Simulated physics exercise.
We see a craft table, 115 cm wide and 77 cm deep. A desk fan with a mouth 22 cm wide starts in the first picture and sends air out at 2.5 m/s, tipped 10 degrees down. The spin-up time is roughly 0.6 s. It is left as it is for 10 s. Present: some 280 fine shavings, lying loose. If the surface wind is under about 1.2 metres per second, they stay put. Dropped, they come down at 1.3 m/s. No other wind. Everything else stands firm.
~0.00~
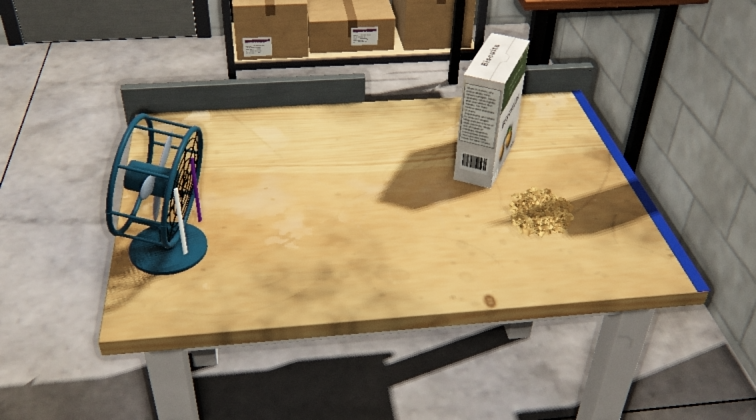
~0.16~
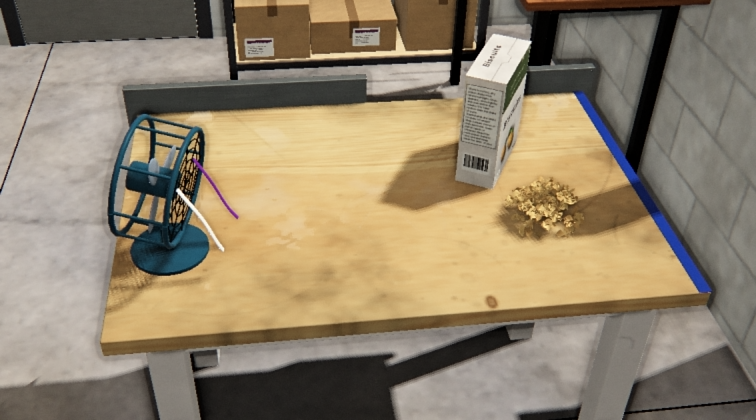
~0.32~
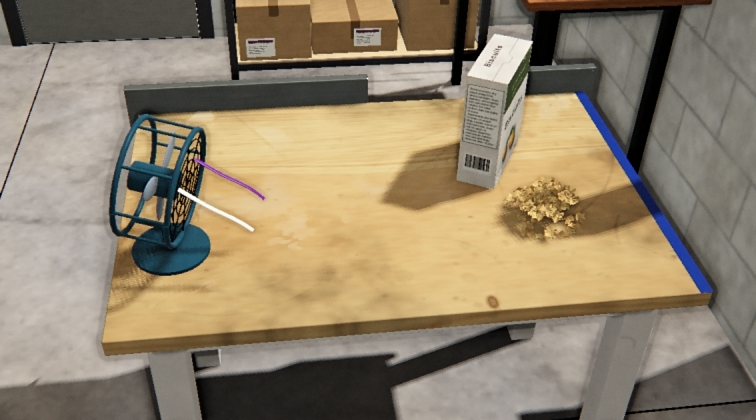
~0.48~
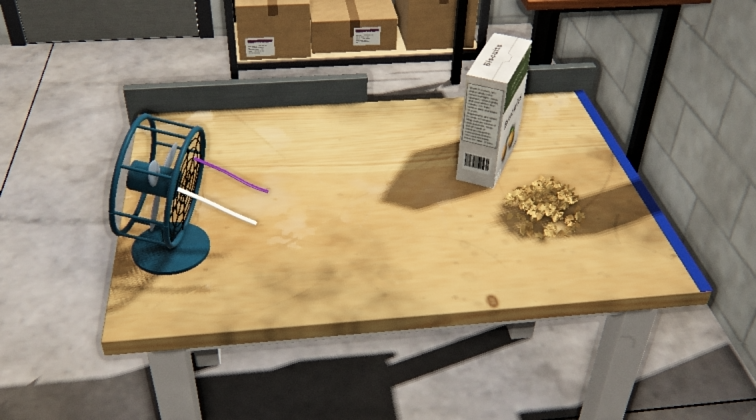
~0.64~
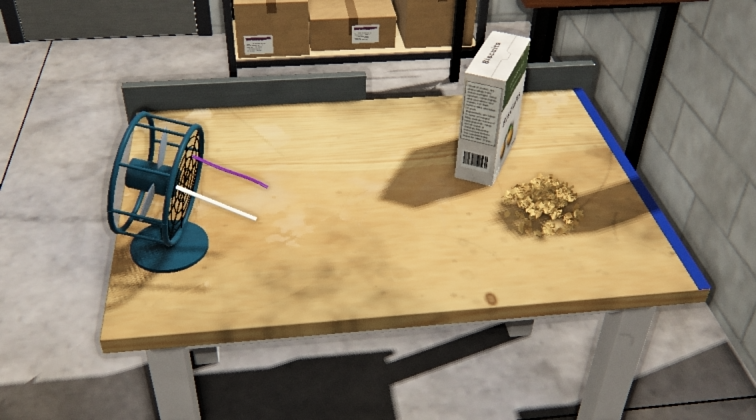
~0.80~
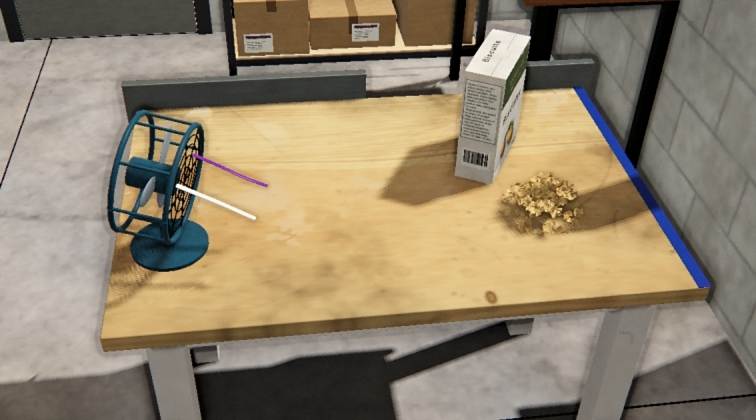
The clip opens on a wooden craft table with a teal desk fan at left, its two ribbons hanging down, and a carton beside loose golden shavings at right. The ribbons lift and stream out toward the right, then stay extended, while the shavings shift only slightly.
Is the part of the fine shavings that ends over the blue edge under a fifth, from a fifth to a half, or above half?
Looks like a majority gets there.
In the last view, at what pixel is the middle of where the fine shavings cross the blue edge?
Close to pixel (656, 203).
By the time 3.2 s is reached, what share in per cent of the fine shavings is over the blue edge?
Estimate: Around 80 %.
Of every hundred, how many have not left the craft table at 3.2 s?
The remaining share is about 20 %.
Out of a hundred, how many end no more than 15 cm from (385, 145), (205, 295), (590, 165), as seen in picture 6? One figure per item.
I would say some 0 %, 0 % and 15 % respectively.
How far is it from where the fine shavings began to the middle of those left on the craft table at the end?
The middle is roughly 15 cm from where it started.
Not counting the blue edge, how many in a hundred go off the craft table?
Estimated share: Around 0 %.
After 2.0 s the count stands so, 74 % are over the blue edge; the middle of those still in play is near (594, 181).
After 3.2 s the count stands so, 80 % are over the blue edge; the middle of those still in play is near (594, 174).
After 5.5 s the count stands so, 81 % are over the blue edge; the middle of those still in play is near (584, 175).
After 10.0 s, at the end, 84 % are over the blue edge; the middle of those still in play is near (587, 175).
